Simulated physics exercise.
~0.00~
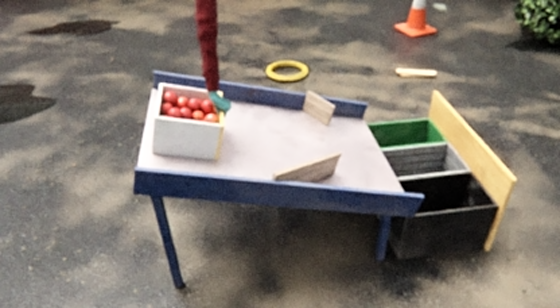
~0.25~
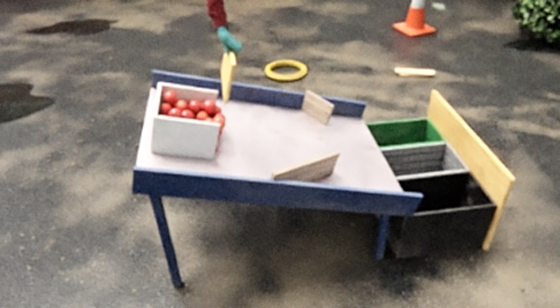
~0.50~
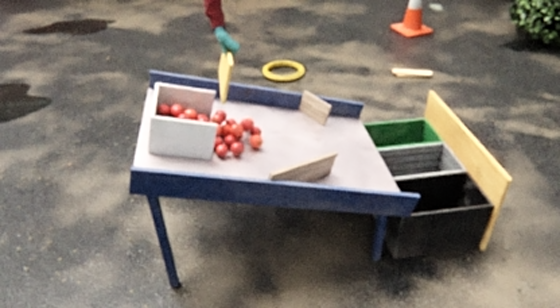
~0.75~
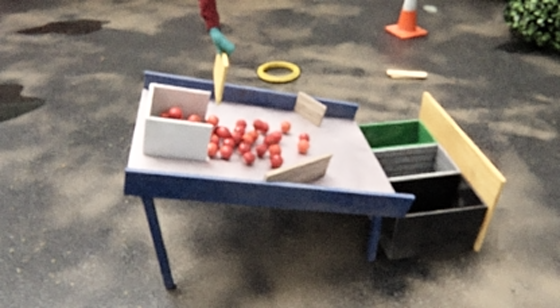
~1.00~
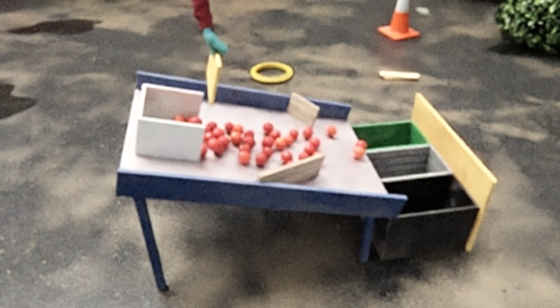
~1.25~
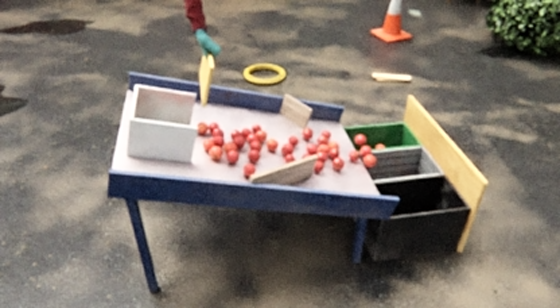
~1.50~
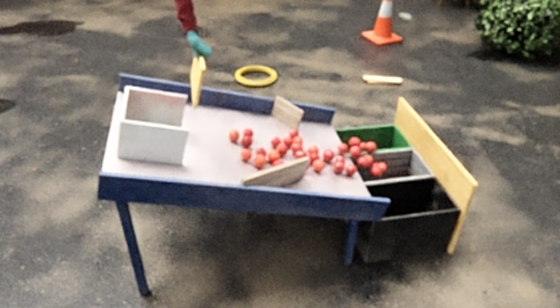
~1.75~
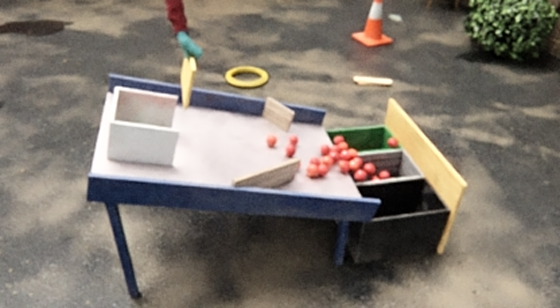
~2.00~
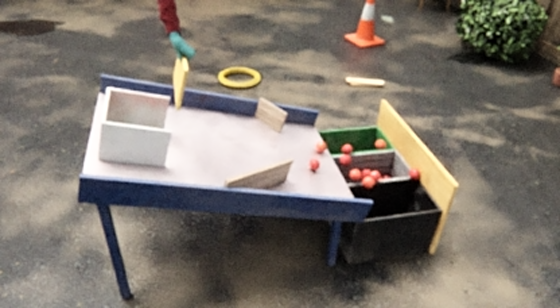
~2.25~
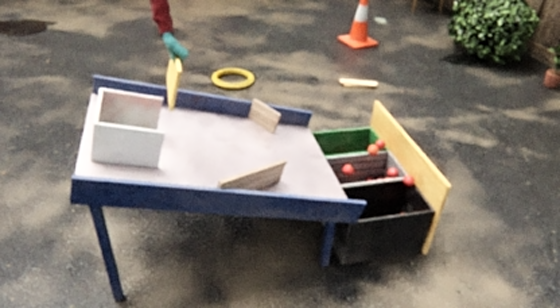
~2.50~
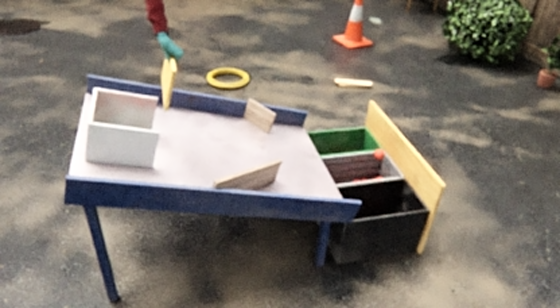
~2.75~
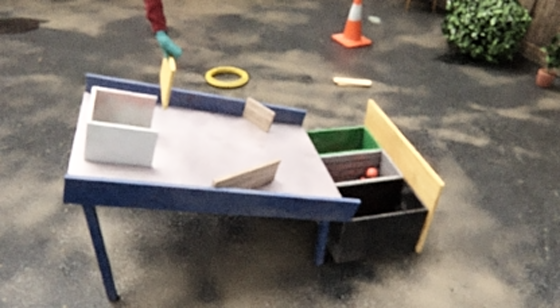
On a paved yard, a gloved hand lifted the gate of a white pen on a sloping table, and red tomatoes rolled right past two angled boards and dropped into the bins below, leaving the table empty and one tomato still visible in the grey bin.
